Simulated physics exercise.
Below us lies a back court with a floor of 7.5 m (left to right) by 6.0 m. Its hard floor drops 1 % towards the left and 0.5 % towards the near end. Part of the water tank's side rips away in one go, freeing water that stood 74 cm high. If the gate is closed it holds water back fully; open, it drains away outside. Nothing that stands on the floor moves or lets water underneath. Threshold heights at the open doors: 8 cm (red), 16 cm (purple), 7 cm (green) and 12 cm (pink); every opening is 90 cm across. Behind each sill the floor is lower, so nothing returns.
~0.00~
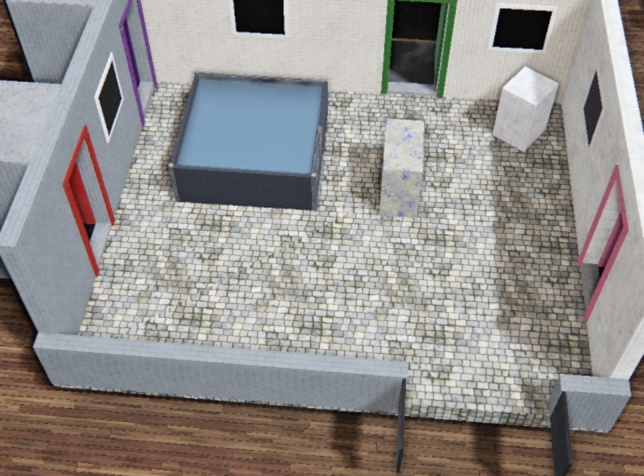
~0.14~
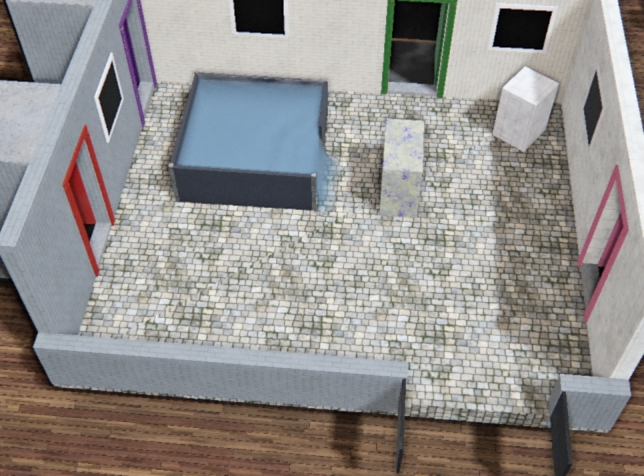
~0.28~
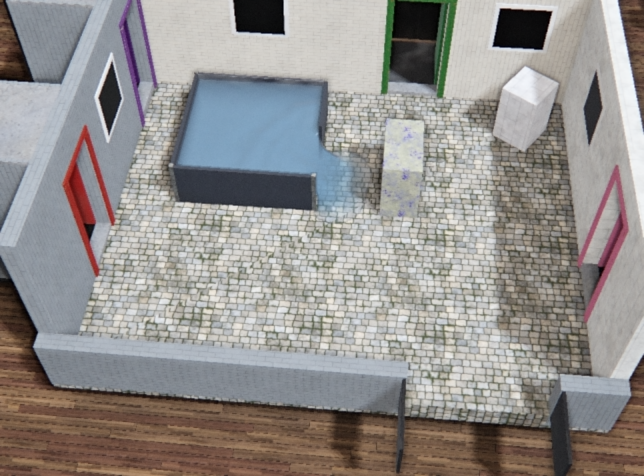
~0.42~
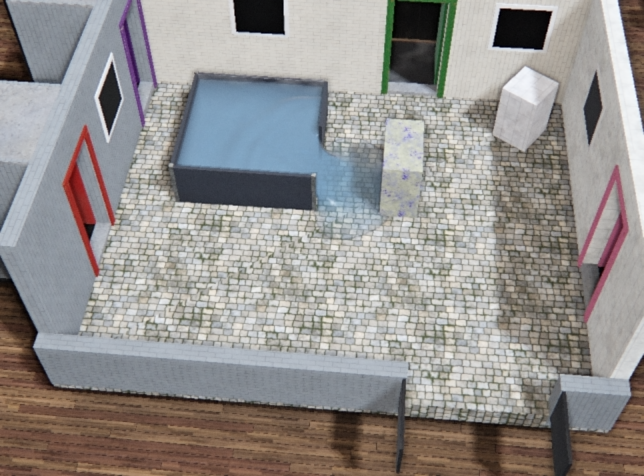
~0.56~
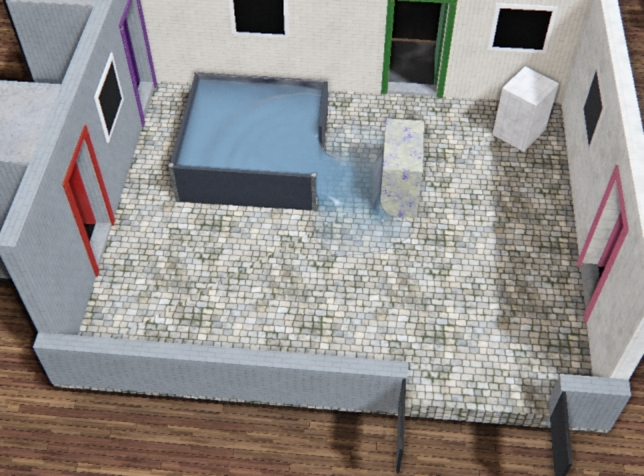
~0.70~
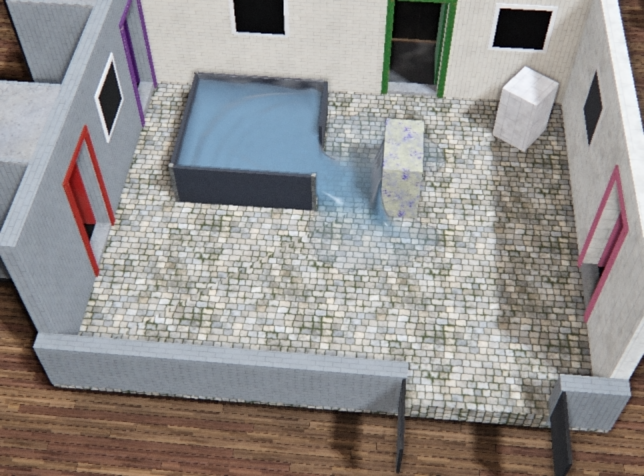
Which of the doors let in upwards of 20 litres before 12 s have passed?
Door by door: At the red door it keeps below the limit; at the purple door it keeps below the limit; at the green door it exceeds the limit; at the pink door it stays under the limit.
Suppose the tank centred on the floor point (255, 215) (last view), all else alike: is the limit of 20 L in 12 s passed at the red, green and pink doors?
Then: Red under, green not over, pink past it.
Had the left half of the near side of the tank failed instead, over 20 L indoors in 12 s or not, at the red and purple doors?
Against that limit: Red past it, purple under.
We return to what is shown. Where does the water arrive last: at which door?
The red one.
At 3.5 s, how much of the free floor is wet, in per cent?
Some 60 per cent of it.
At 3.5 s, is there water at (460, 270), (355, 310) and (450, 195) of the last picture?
In turn: Flooded, under water, dry.
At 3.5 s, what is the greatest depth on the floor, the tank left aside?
Up to some 32 cm.
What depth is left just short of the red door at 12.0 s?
About 8.5 cm.
After 1.4 s water covers 25 % of the floor and is deepest (57 cm) near (372, 191); red door not reached, purple door not reached, green door 12 cm at the sill, 0 L in, pink door not reached.
After 2.2 s water covers 45 % of the floor and is deepest (46 cm) near (372, 191); red door not reached, purple door not reached, green door 16 cm at the sill, 55 L in, pink door not reached.
After 3.5 s water covers 60 % of the floor and is deepest (32 cm) near (372, 191); red door not reached, purple door 4 cm at the sill, 0 L in, green door 17 cm at the sill, 137 L in, pink door 5 cm at the sill, 0 L in.
After 7.0 s water covers 90 % of the floor and is deepest (18 cm) near (372, 191); red door 6 cm at the sill, 0 L in, purple door 11 cm at the sill, 1 L in, green door 10 cm at the sill, 206 L in, pink door 5 cm at the sill, 0 L in.
After 12.0 s water covers 95 % of the floor and is deepest (12 cm) near (71, 362); red door 9 cm at the sill, 3 L in, purple door 8 cm at the sill, 1 L in, green door 6 cm at the sill, 212 L in, pink door 3 cm at the sill, 0 L in.
